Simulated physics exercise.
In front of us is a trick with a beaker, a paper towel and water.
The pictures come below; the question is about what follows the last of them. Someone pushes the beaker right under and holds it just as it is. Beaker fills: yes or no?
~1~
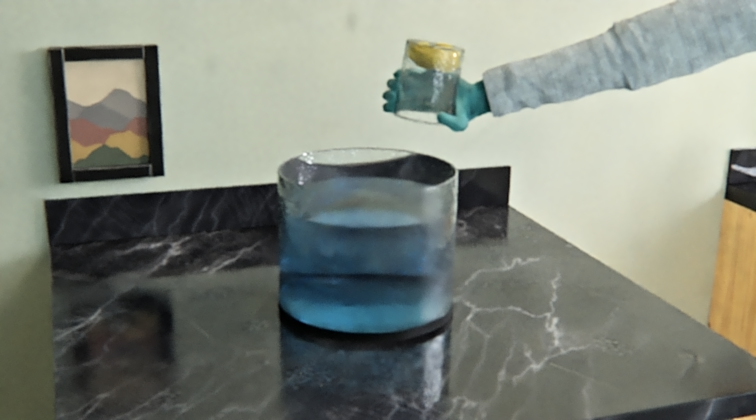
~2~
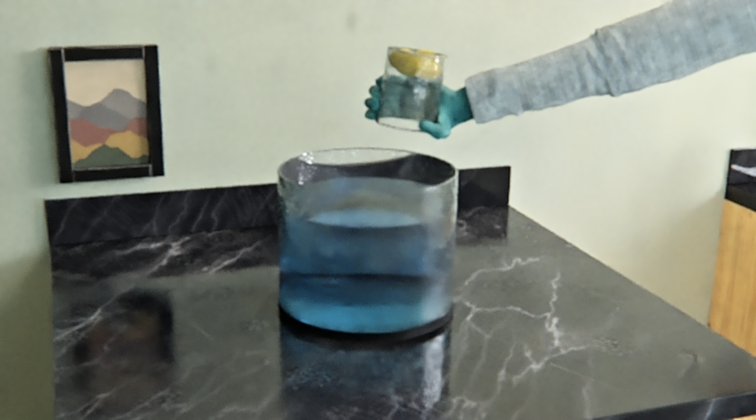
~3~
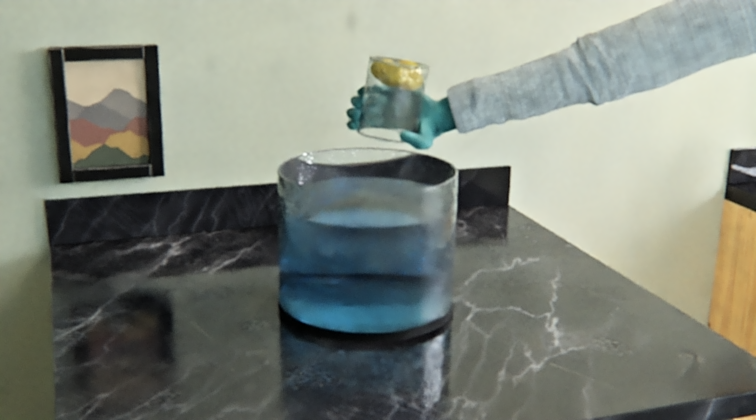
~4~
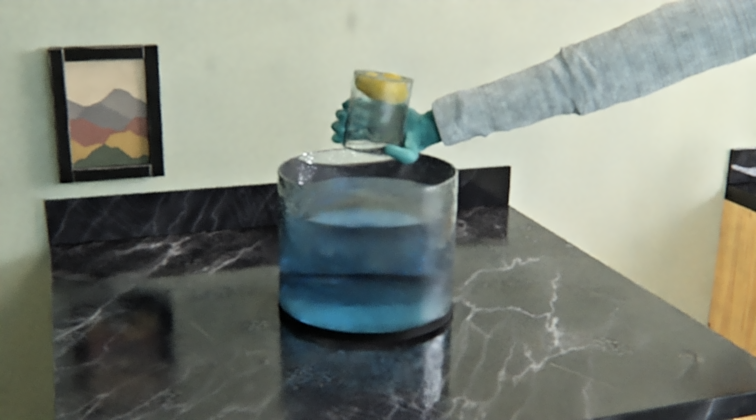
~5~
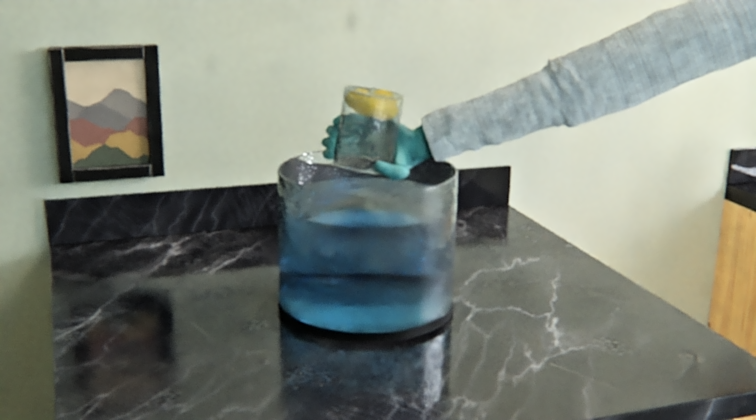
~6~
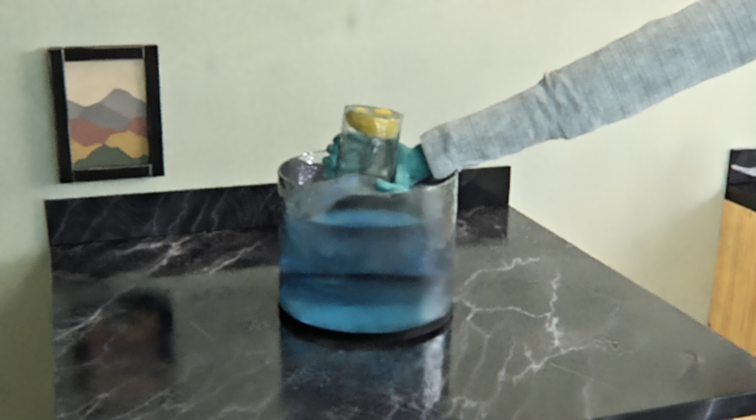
No.
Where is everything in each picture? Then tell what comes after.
In the first frame, beaker (429, 83) mouth down; above the basin.
In the second frame, beaker (411, 90) mouth down; paper towel (416, 62); coming down.
In the third frame, beaker (393, 101) mouth down; lower.
In the fourth frame, beaker (378, 114) mouth down; paper towel (382, 86); lower still.
In the fifth frame, beaker (368, 130) mouth down; close to the surface.
In the sixth frame, beaker (368, 149) mouth down; paper towel (373, 121); just over the surface.
A moment on, the beaker enters the water.
Further on, air is trapped inside and holds the level down.
When it is over, the beaker is under, still full of air, and the paper towel is dry.
